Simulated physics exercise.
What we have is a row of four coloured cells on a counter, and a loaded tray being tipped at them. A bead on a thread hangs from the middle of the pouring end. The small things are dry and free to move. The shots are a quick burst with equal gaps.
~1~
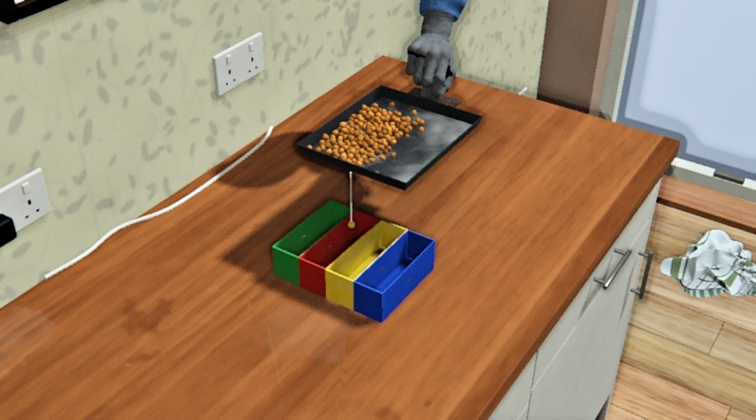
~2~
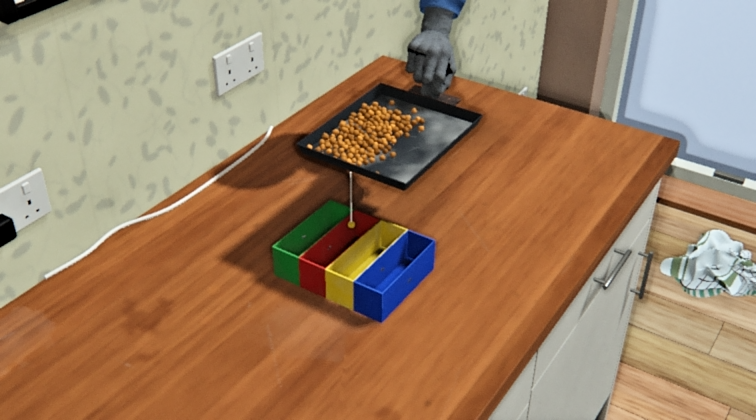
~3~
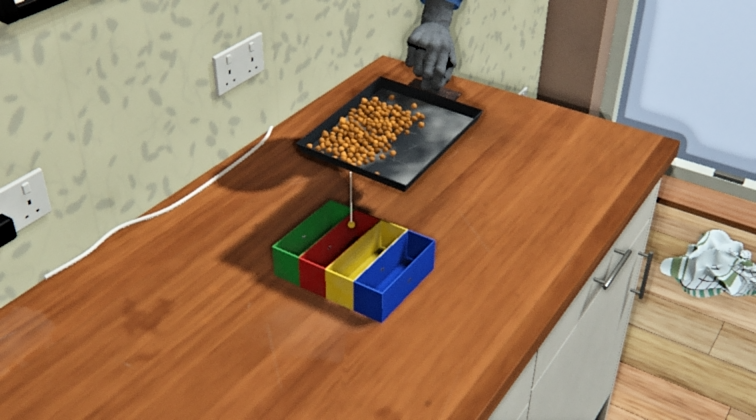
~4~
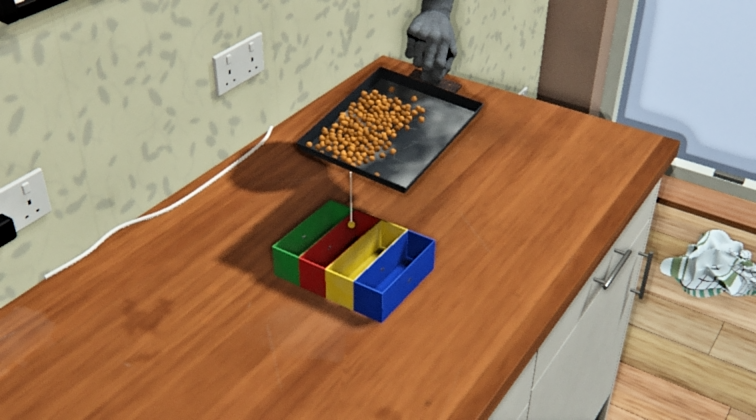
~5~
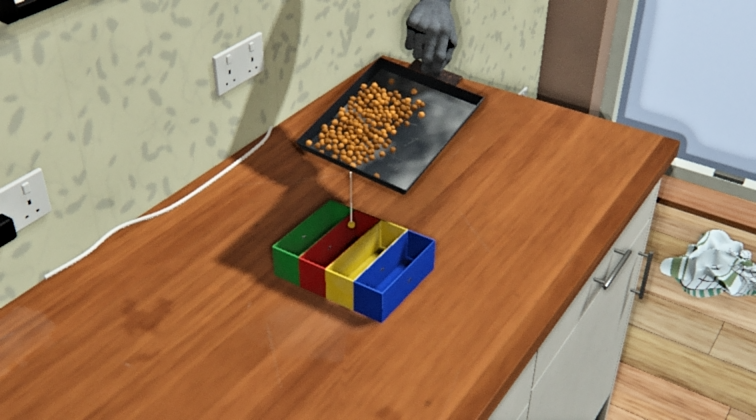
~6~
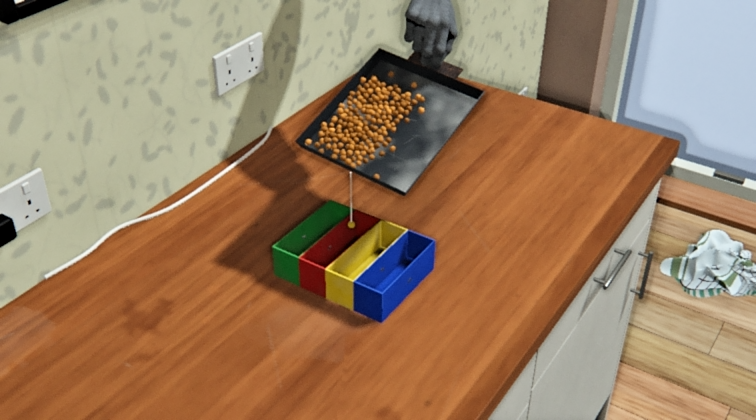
A dark tray of roasted chickpeas, held by a grey hand at its far end, hovers above a wooden counter seen from above at an angle, by a pale patterned wall with sockets. Below it sit green, red, yellow and blue cells, left to right, with a bead hanging on a thread. The hand steadily raises the far end, the pouring end dips slightly rightward, and the camera stays still.
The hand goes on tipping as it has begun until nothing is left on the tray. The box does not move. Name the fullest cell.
Most goes to the blue cell.
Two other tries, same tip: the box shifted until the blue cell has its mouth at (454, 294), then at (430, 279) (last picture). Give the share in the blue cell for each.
In turn 0 and 0 in a hundred.
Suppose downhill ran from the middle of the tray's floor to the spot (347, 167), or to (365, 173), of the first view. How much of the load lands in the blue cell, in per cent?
Roughly 0 per cent, and 20 per cent.
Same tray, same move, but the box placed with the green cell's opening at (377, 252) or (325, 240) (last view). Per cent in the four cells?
Near 80 % and 100 %.
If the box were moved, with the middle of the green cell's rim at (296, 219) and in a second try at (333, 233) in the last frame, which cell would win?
In turn: The blue cell; the yellow cell.
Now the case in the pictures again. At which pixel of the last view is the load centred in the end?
Around (380, 285).
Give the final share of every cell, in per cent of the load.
Green cell near 0; red cell near 10; yellow cell near 30; blue cell near 50.
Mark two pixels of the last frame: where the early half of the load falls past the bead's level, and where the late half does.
First near (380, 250), later near (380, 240).
Shortly afterwards, tray tipped steeply; all but a few on the tray; only a few in the yellow cell; a little falling or outside the box.
Next, tray tipped past a quarter turn; a little on the tray; near a third in the blue cell; near a quarter in the yellow cell; a little in the red cell; near a quarter falling or outside the box.
Some moments later, tray tipped past a quarter turn; near half in the blue cell; near a third in the yellow cell; a little in the red cell; a little falling or outside the box.
In the end, tray tipped past a quarter turn; near half in the blue cell; near a third in the yellow cell; a little in the red cell; none at all in the green cell; a little outside the box.
